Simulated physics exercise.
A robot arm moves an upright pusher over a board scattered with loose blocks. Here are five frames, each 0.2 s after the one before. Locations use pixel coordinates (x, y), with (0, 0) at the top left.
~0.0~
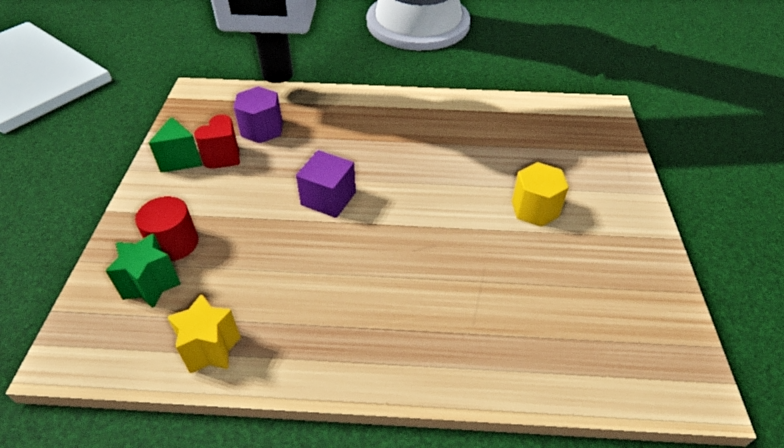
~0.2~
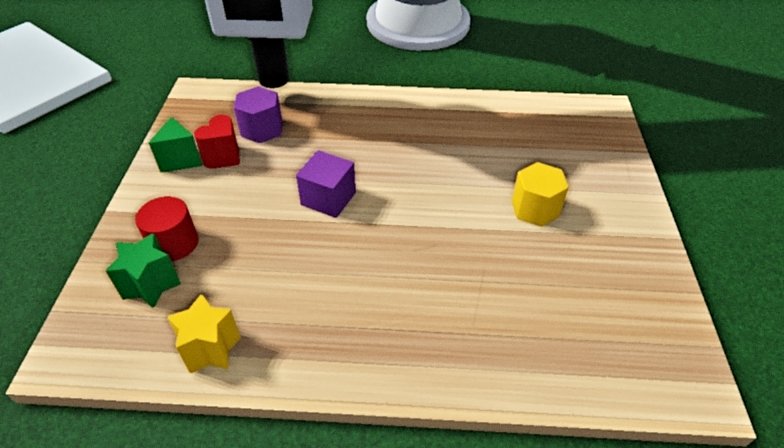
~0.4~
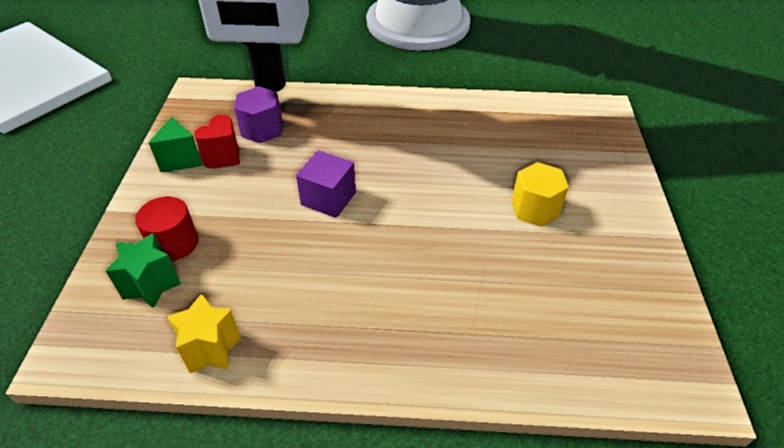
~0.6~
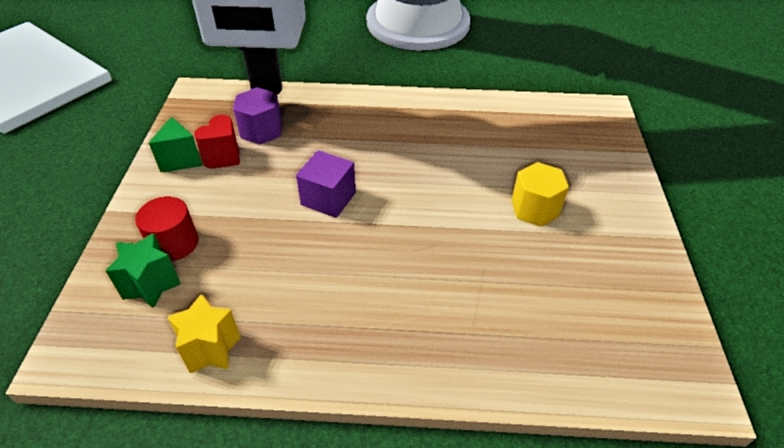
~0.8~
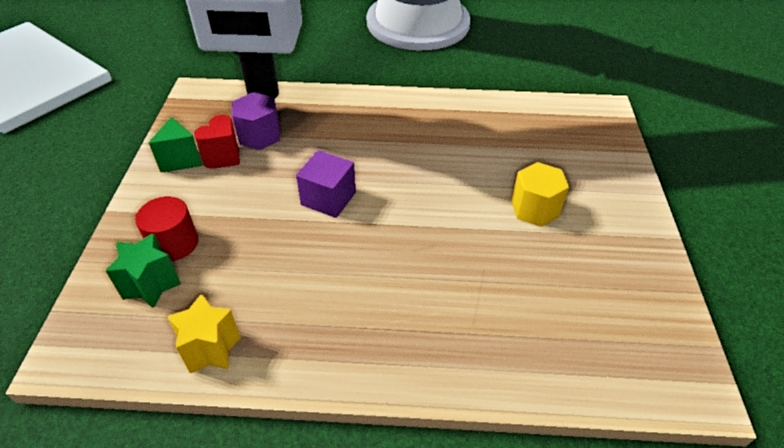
A black pusher on a grey robot arm edges down and slightly left at the far side of a wooden board, then nudges the purple hexagonal block slightly nearer. The fixed view looks down at the board on a green surface. Green and red blocks line the left, a yellow star sits near left, a purple cube lies inward, and a yellow hexagonal block stands right.
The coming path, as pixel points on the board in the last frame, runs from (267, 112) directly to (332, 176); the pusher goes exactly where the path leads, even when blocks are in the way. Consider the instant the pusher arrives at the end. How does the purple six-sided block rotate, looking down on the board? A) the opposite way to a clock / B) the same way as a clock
Letter B.
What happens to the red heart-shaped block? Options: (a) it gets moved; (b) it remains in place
I'll go with b - it remains in place.
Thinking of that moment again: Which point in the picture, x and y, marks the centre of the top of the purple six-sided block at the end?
Expect it around (261, 130).
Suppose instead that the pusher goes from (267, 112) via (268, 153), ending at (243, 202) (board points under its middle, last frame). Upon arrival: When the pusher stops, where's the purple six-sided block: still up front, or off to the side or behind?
The purple six-sided block is leading.
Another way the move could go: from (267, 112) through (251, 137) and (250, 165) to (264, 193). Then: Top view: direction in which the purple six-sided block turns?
It turns round anticlockwise.
On the path given first. One third of the way, pusher (284, 114); purple six-sided block (256, 124), turned 45° clockwise.
Two thirds of the way, pusher (307, 136); purple six-sided block (261, 130), turned 85° clockwise.
At the end, pusher (331, 158); red heart-shaped block not moved; purple six-sided block (261, 130), turned 85° clockwise; purple square (331, 179).
